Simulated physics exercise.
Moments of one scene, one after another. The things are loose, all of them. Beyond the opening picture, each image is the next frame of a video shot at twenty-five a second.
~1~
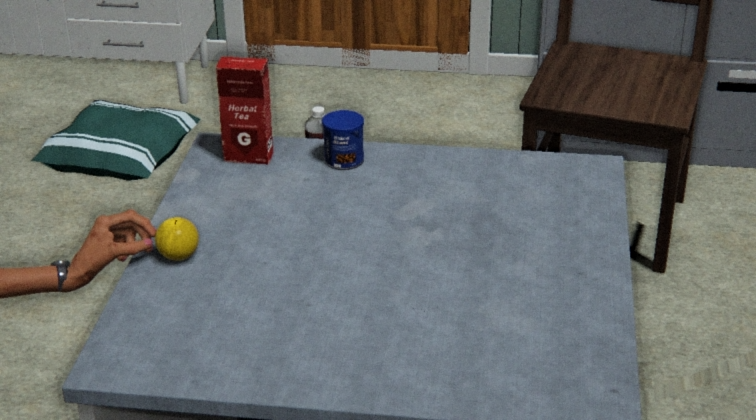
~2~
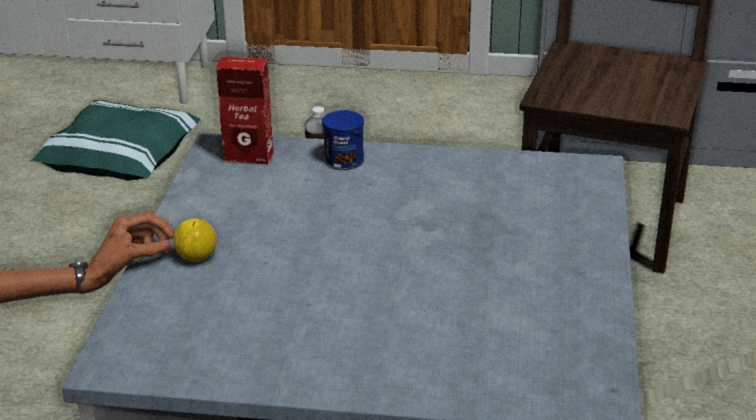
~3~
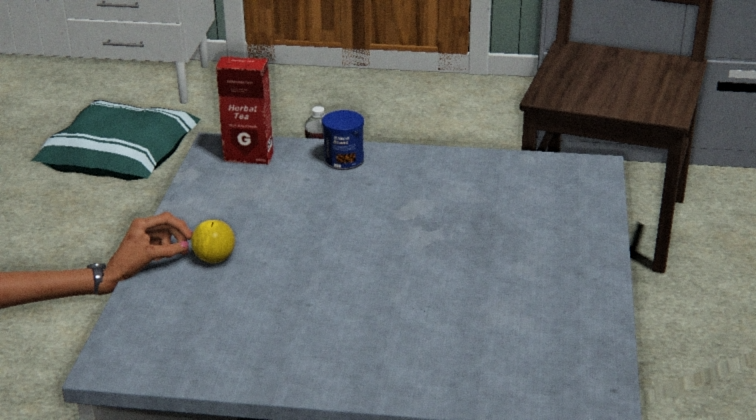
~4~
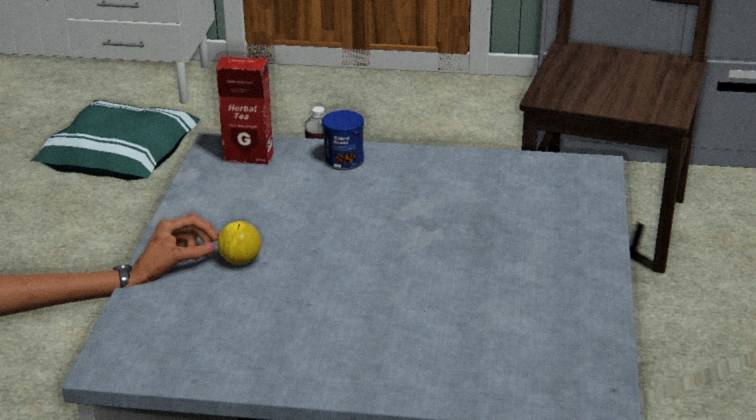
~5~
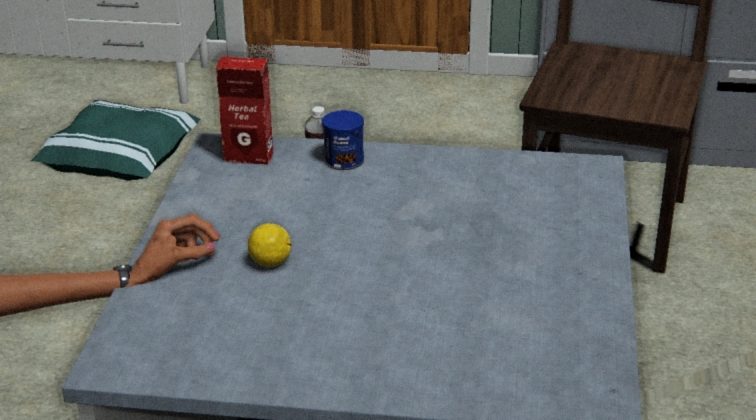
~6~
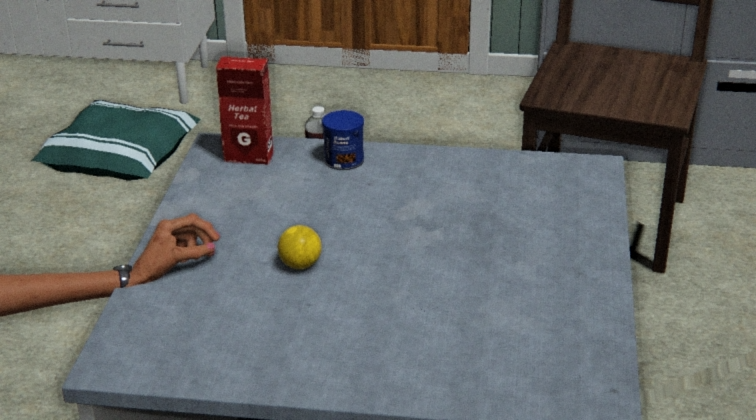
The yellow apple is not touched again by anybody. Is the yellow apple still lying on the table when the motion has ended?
No, it has left the table.
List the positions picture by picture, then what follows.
Under the hand; yellow apple (177, 239), in the first frame.
Under the hand; yellow apple (195, 240), in the second frame.
Under the hand; yellow apple (213, 241), in the third frame.
Yellow apple (239, 243), in the fourth frame.
Yellow apple (270, 245) shifted about its own width, in the fifth frame.
Yellow apple (300, 247) shifted about its own width, in the sixth frame.
Then, 0.20 s on from there, yellow apple shifted well along near (448, 257).
Then, 0.50 s on from there, yellow apple now off the table.
Then, 0.90 s on from there, things are still on the move.
In the end, off the table, yellow apple.
